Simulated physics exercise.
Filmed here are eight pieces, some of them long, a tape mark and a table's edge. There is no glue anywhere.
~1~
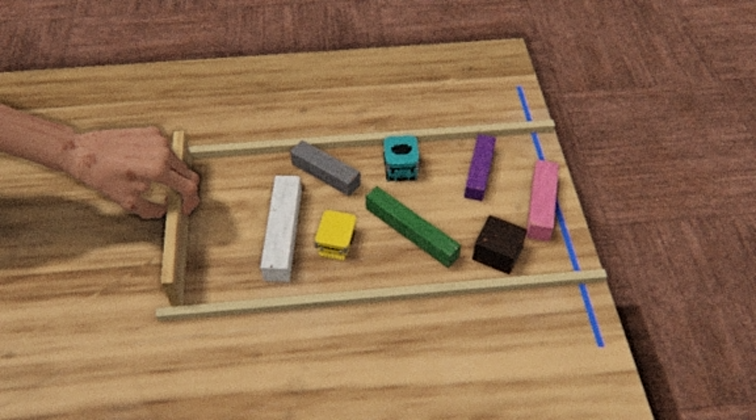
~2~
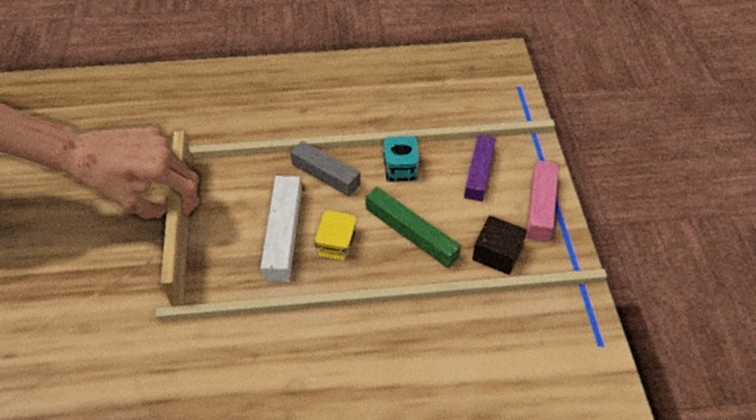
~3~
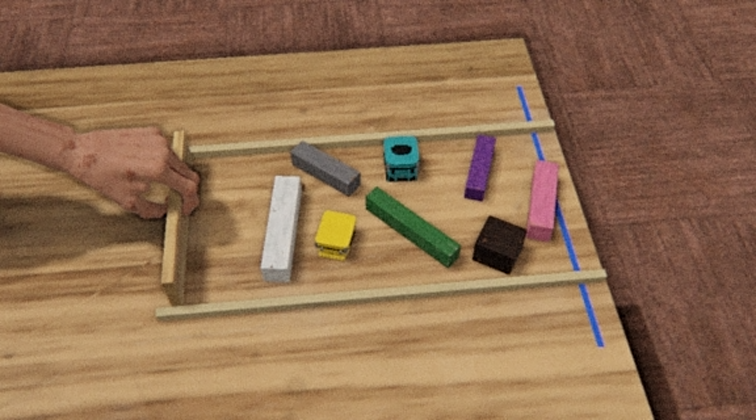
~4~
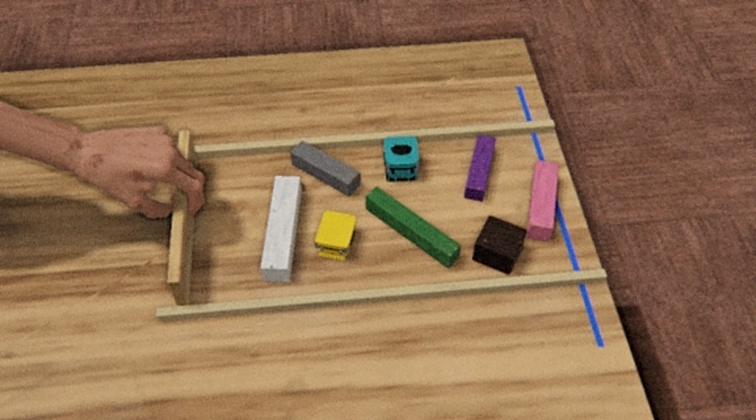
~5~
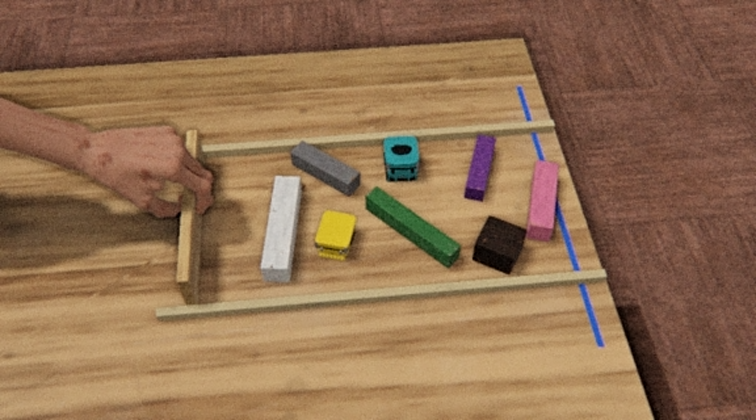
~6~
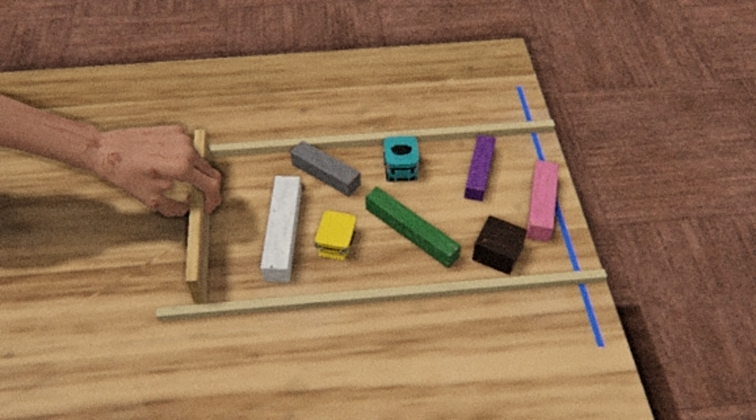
A hand held a wooden board upright at the left of several colourful blocks between two thin rails, then slid it slightly to the right, while the blocks stayed still and untouched.
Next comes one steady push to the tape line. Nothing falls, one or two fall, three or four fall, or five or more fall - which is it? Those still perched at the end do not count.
Five or more fall.
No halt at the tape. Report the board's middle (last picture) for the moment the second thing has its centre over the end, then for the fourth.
I'd say close to (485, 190), and after that close to (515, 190).
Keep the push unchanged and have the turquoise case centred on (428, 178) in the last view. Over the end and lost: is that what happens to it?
From that start it falls away.
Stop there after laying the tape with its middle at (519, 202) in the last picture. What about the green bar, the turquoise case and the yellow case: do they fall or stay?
Taking each: The green bar topples, the turquoise case holds its spot, the yellow case holds its spot.
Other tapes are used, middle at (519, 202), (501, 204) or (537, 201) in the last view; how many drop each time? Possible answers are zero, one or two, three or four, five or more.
Result per tape, as listed: Either three or four; 3 or 4; five or over.
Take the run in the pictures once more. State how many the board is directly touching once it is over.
My count gives 1.
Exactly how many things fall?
I count 7 in all.
A little later, none off yet; pink bar at rest near (543, 200); purple bar at rest near (480, 167); black block at rest near (499, 245).
When it is over, the number that fall off is five or more; down, grey bar, yellow case, green bar, turquoise case, black block, purple bar and pink bar.
